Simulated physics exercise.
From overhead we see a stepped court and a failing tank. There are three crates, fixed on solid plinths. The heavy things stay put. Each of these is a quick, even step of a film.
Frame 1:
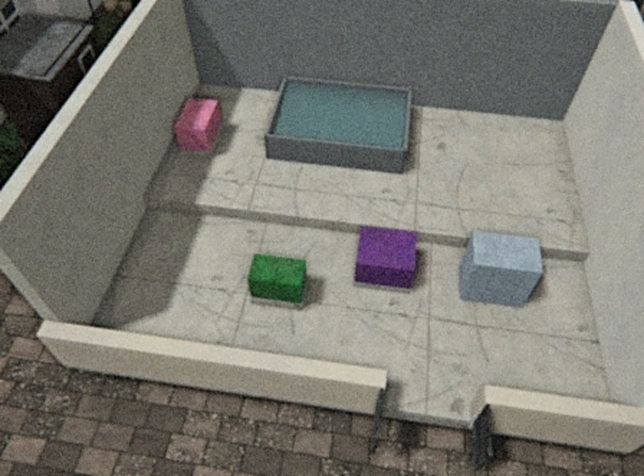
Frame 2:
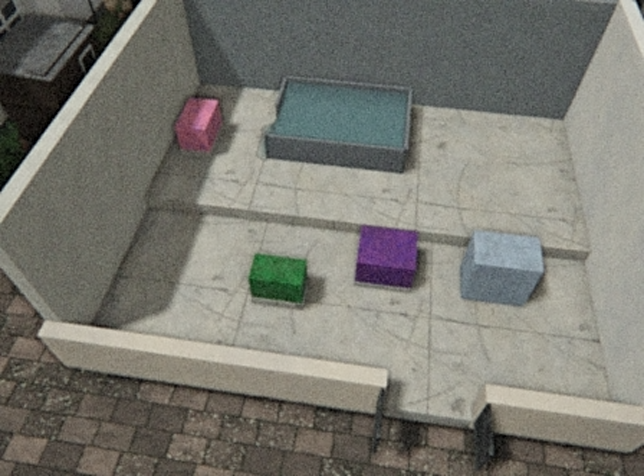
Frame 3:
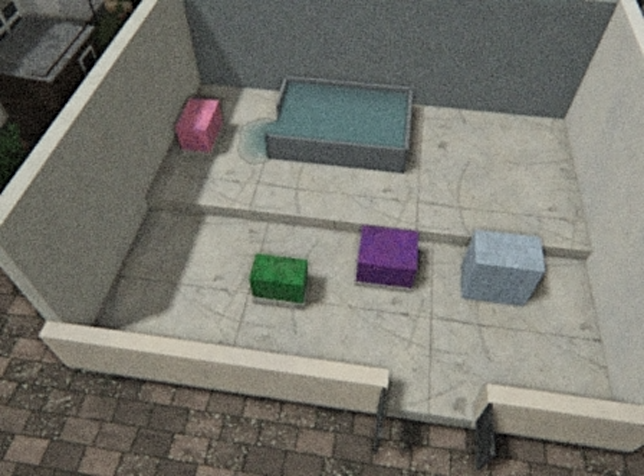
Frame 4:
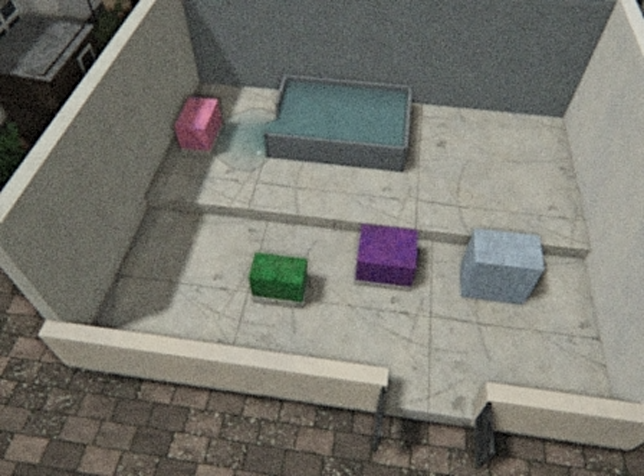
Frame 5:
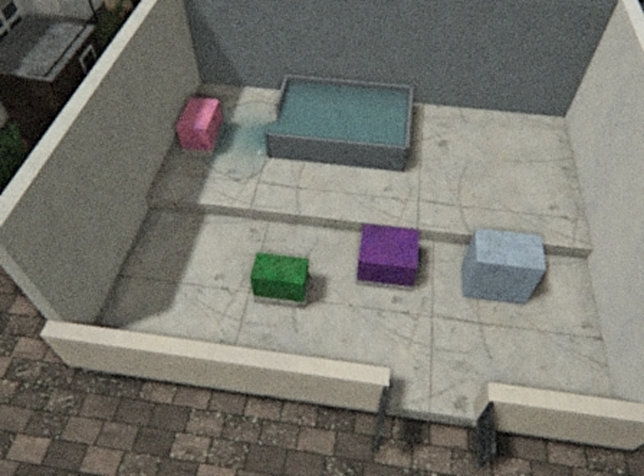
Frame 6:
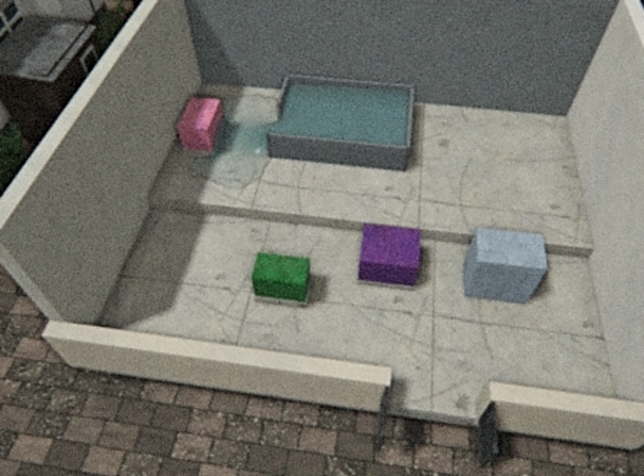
A tank in a walled court leaks water leftward across the floor toward a pink crate.
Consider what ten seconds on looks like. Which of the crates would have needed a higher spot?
Outcome: Green crate: Safe, purple crate: Safe, pink crate: Not safe.
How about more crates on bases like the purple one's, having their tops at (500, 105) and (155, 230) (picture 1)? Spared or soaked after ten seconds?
First is never reached; second is reached.
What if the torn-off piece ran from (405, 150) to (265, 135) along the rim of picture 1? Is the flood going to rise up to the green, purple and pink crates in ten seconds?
Going crate by crate, the green one gets flooded, the purple one gets flooded and the pink one comes through dry.
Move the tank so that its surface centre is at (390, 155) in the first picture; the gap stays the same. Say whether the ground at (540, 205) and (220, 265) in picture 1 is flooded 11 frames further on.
The first spot is not reached and the second is inundated.
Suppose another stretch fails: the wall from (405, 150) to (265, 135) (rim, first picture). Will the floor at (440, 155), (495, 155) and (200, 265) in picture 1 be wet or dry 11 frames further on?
So it's nothing at the first, nothing at the second and liquid at the third.
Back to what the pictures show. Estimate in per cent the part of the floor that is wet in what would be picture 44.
Around 50 percent, give or take.
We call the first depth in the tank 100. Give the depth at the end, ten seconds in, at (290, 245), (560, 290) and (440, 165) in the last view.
Going in order, that's 8, 4 and 0 %.
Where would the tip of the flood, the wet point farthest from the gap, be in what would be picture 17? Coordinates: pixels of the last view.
About (109, 295).
A moment on, water covers 10 % of the floor; the green crate not reached, the purple crate not reached, the pink crate water round its plinth.
Next, water covers 20 % of the floor; the green crate not reached, the purple crate not reached, the pink crate water round its plinth.
Then, water covers 30 % of the floor; the green crate water round its plinth, the purple crate not reached, the pink crate water round its plinth.
Later, water covers 50 % of the floor; the green crate water round its plinth, the purple crate water round its plinth, the pink crate water round its plinth.
In the end, water covers 70 % of the floor; the green crate stayed above the water, the purple crate stayed above the water, the pink crate was topped.
